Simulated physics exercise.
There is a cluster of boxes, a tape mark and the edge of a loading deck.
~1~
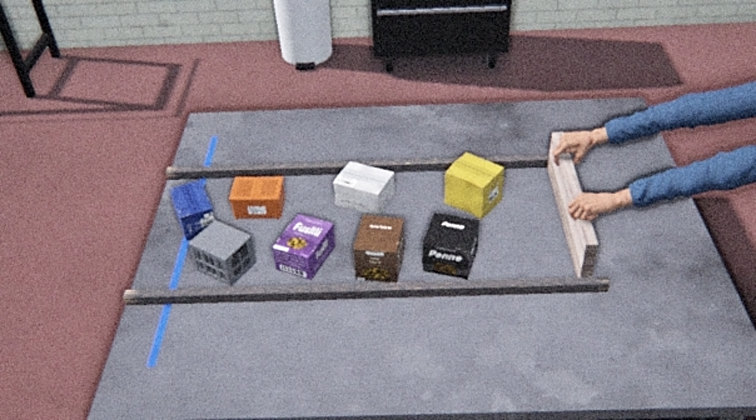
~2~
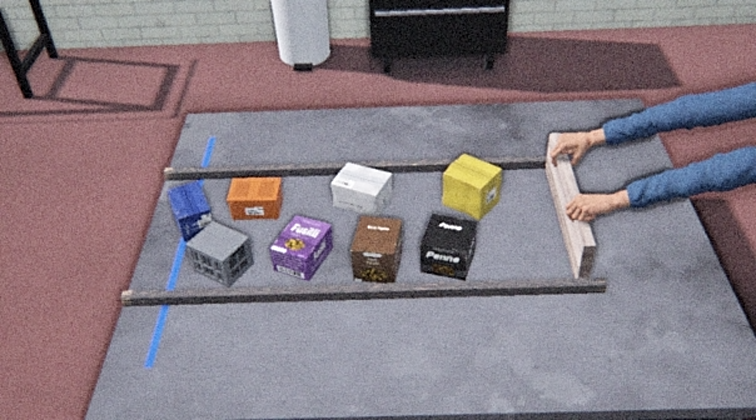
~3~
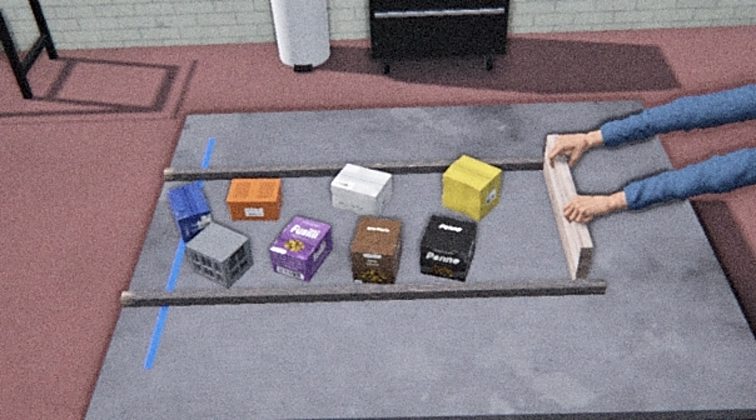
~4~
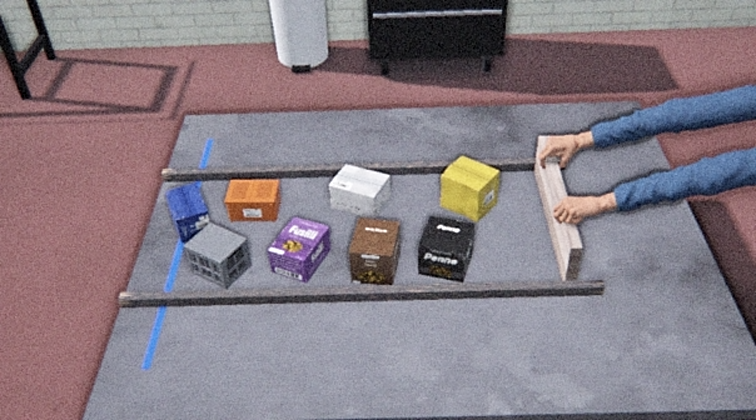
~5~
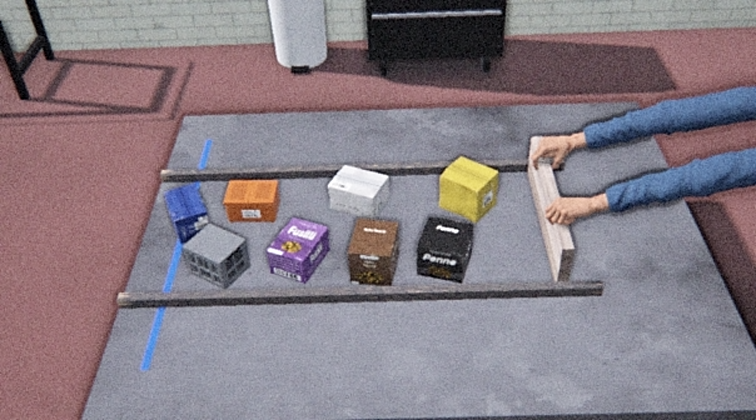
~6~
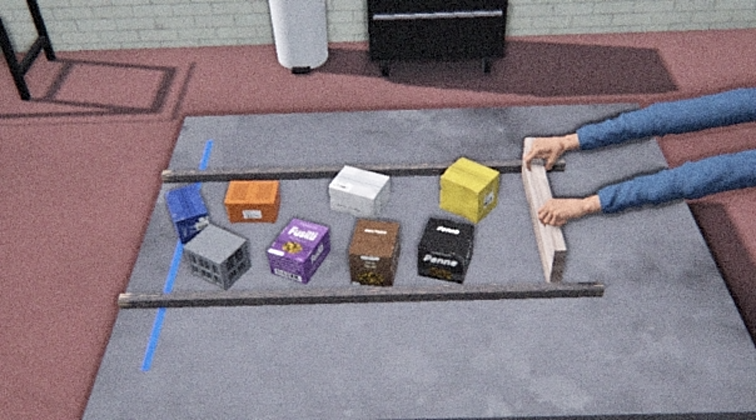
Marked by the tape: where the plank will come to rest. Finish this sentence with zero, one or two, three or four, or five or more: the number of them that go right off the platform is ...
The number of them that go right off the platform is five or more.
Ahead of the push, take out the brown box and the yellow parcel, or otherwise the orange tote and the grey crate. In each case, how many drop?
The counts: 4 and 3.
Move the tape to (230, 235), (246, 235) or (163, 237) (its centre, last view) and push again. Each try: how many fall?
The counts would be 3, 2 and 8.
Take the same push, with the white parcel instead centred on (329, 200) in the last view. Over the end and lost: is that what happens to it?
Set there, the object goes off the end.
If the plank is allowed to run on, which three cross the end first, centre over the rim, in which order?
Earliest to latest, that's the grey crate, the blue parcel and the purple box.
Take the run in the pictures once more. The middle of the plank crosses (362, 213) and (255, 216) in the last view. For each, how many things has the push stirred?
7 by the first point, 8 by the second.
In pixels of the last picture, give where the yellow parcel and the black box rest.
Going in order: First (160, 213), then (145, 263).
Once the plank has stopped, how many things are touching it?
2 touch it.
A little later, none off yet; blue parcel at rest near (189, 214); grey crate at rest near (218, 257); orange tote at rest near (254, 202).
Next, none off yet; blue parcel shifted a little near (160, 224); grey crate shifted about its own width near (143, 263); orange tote shifted about its own width near (195, 205).
When it is over, the number that fall off is five or more; down, brown box, white parcel, purple box, orange tote, grey crate and blue parcel.
